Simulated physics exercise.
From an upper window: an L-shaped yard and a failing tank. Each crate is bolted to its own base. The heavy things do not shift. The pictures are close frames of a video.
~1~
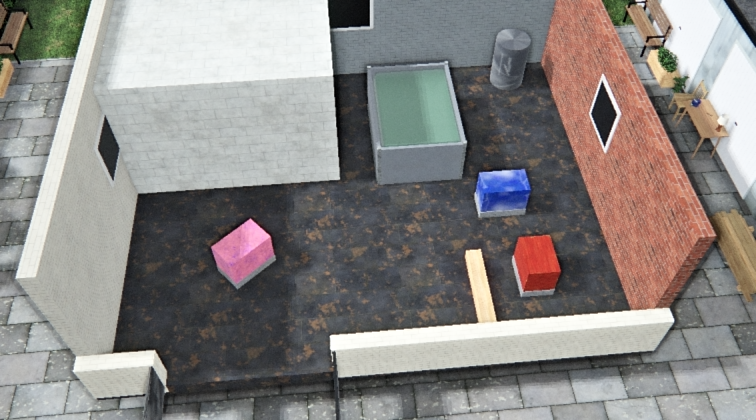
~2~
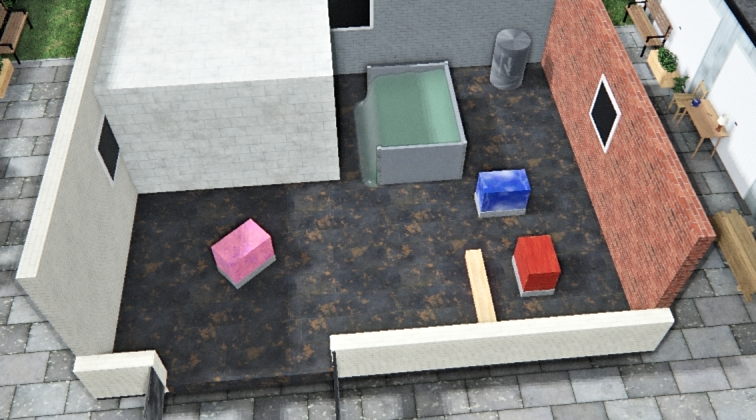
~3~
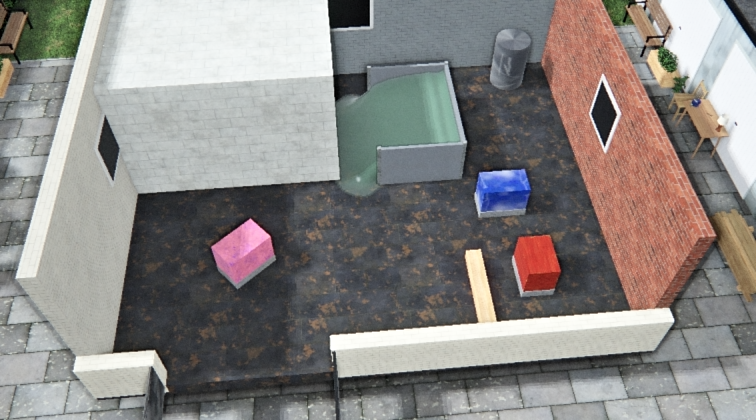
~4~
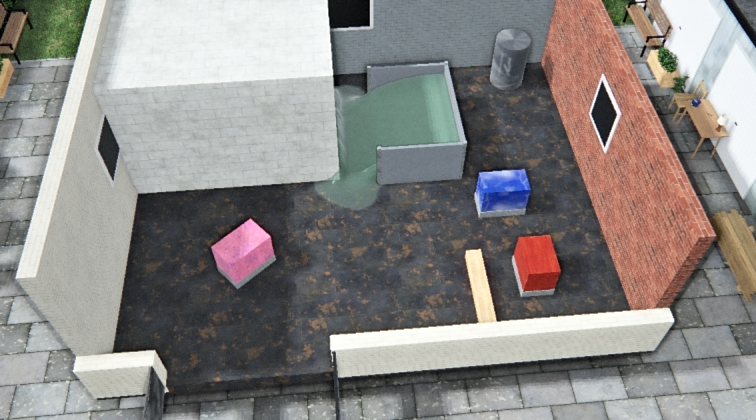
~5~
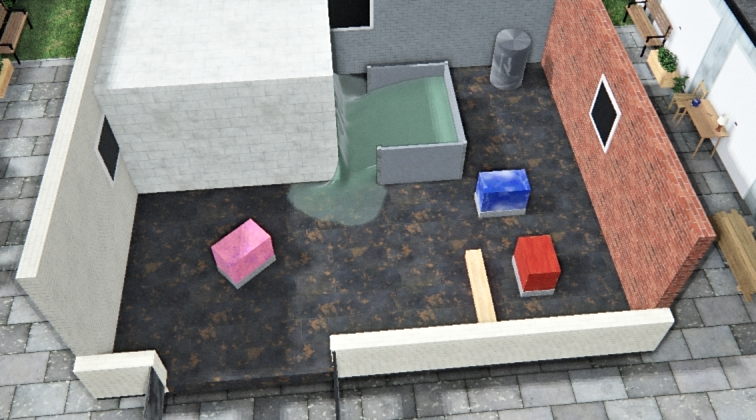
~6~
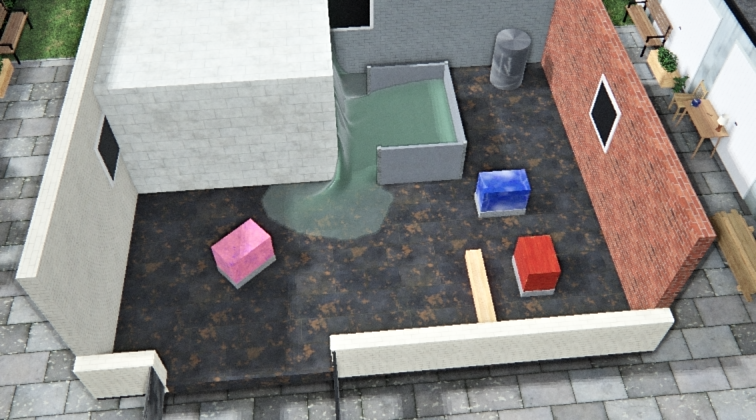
Greenish water pours from the tank's left side and spreads forward across the dark yard.
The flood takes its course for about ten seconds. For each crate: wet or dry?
One by one: The pink crate is soaked; the red crate keeps dry; the blue crate keeps dry.
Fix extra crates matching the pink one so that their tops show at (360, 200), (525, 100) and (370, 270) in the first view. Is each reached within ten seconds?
In that order: Is topped, takes water, escapes it.
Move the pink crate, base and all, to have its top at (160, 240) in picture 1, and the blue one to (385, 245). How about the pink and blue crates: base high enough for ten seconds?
The pink crate remains dry, the blue crate is topped.
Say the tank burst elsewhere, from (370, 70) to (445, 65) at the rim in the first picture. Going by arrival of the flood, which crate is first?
I say the blue-painted one.
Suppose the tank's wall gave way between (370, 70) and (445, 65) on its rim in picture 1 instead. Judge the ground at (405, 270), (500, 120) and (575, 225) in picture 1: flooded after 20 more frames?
One after the other: Awash, wet, awash.
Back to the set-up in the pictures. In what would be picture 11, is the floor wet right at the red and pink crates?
Red crate not reached; pink crate yes.
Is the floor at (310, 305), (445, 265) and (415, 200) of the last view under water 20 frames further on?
One after the other: Under water, under water, dry.
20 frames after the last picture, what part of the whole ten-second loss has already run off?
Some 40 per cent.
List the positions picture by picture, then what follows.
The first frame shows the water tank at (414, 107) is whole and still.
In the second frame, water pours out at (375, 132) and has run to (367, 101).
In the third frame, water pours out at (375, 132) and has run to (346, 99).
In the fourth frame, the front is at (334, 90), out from the gap at (376, 134).
In the fifth frame, water pours out at (376, 134) and has run to (333, 75).
In the sixth frame, the front is at (272, 213), out from the gap at (376, 134).
A moment on, water covers 25 % of the floor; the pink crate water round its plinth, the red crate not reached, the blue crate not reached.
Next, water covers 50 % of the floor; the pink crate water round its plinth, the red crate not reached, the blue crate not reached.
Then, water covers 60 % of the floor; the pink crate water round its plinth, the red crate not reached, the blue crate not reached.
Later, water covers 90 % of the floor; the pink crate water round its plinth, the red crate water round its plinth, the blue crate water round its plinth.
In the end, water covers 100 % of the floor; the pink crate was topped, the red crate stayed above the water, the blue crate stayed above the water.
